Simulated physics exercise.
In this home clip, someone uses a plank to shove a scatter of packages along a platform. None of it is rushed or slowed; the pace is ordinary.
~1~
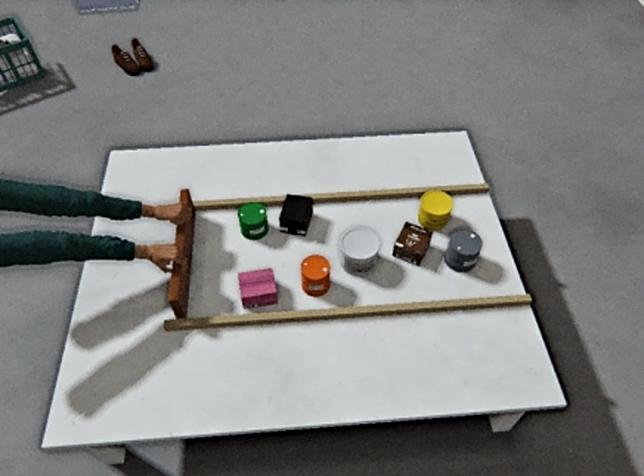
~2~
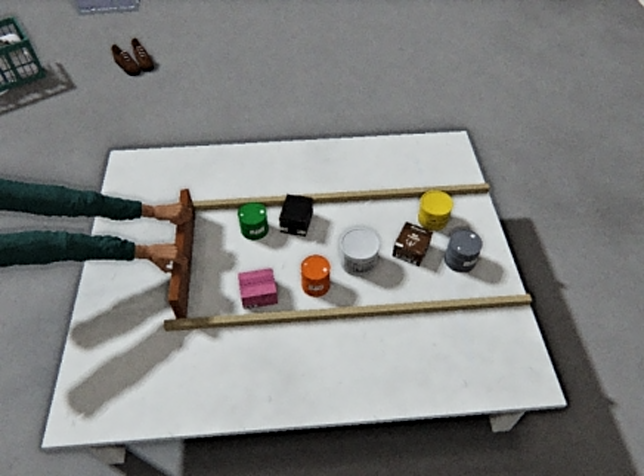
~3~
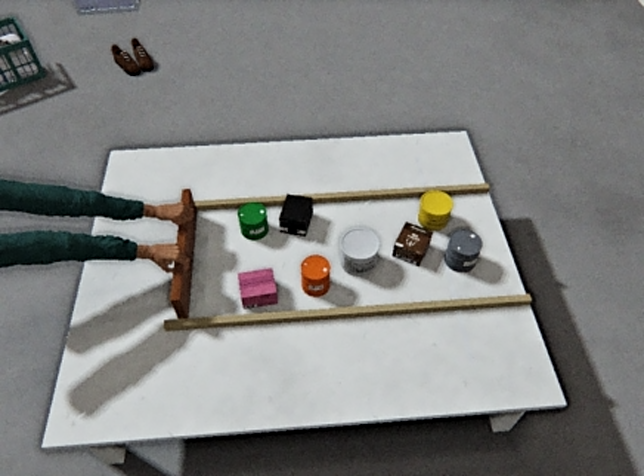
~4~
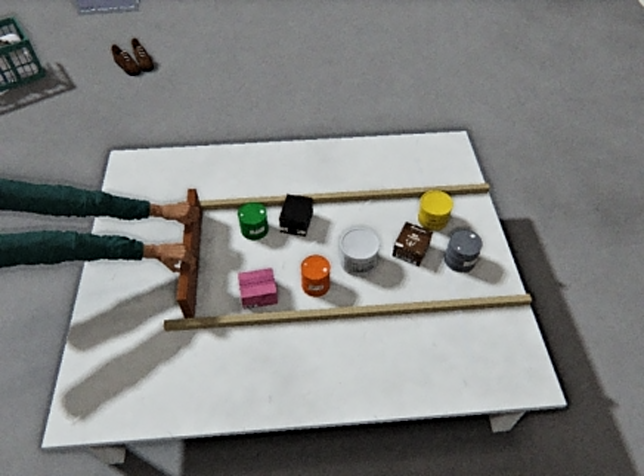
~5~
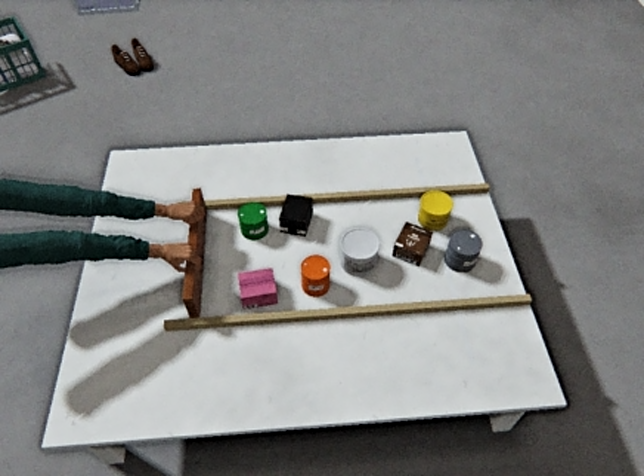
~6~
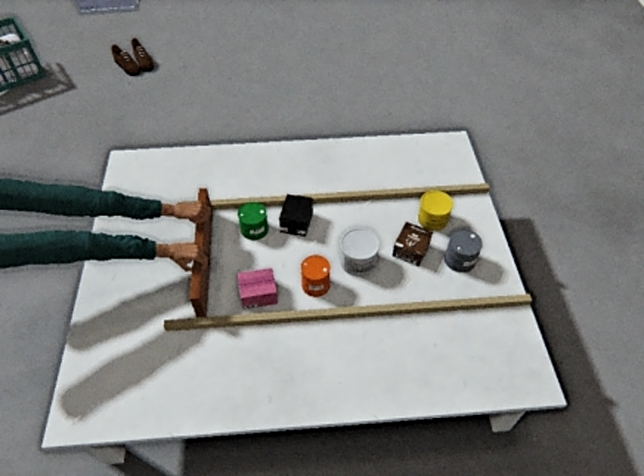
A person's two arms in dark green sleeves reach in from the left over a white table, seen from high above on a grey floor, with brown shoes and a green crate beyond. Between two wooden rails sit green, orange, white, yellow and grey canisters and pink, black and brown boxes. The hands slide a brown plank slightly rightward, touching nothing, while the packages and view stay still.
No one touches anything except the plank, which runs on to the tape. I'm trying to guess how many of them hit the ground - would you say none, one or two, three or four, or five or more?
I would say one or two.
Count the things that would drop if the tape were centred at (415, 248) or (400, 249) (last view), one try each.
Tallies: 0, 0.
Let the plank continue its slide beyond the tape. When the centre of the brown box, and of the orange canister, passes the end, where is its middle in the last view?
Middle: Roughly (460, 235); roughly (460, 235).
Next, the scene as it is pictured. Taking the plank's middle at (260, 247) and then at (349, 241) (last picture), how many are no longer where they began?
At the first point the count is 3, at the second it's 5.
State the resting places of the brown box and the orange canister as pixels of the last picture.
The first ends close to (495, 236), the second close to (501, 269).
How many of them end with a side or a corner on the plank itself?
All in all, 3.
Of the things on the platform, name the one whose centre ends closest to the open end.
Brown box - nearest.
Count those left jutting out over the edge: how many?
Counting them gives 1.
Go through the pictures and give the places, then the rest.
The first picture shows grey canister (463, 251); yellow pail (435, 211); brown box (413, 244); plank (183, 252); tape (441, 246).
The second picture shows yellow pail (435, 211); black box (296, 215).
The third picture shows brown box (413, 244); pink parcel (258, 288).
The fourth picture shows grey canister (463, 251); orange canister (316, 276).
The fifth picture shows yellow pail (435, 211); green canister (253, 221).
The sixth picture shows grey canister (463, 251); yellow pail (435, 211); brown box (413, 244); plank (202, 250); tape (441, 246).
A little later, none off yet; grey canister at rest near (463, 251); yellow pail at rest near (435, 211); brown box at rest near (413, 244).
When it is over, the number that fall off is one or two; down, yellow pail and grey canister.
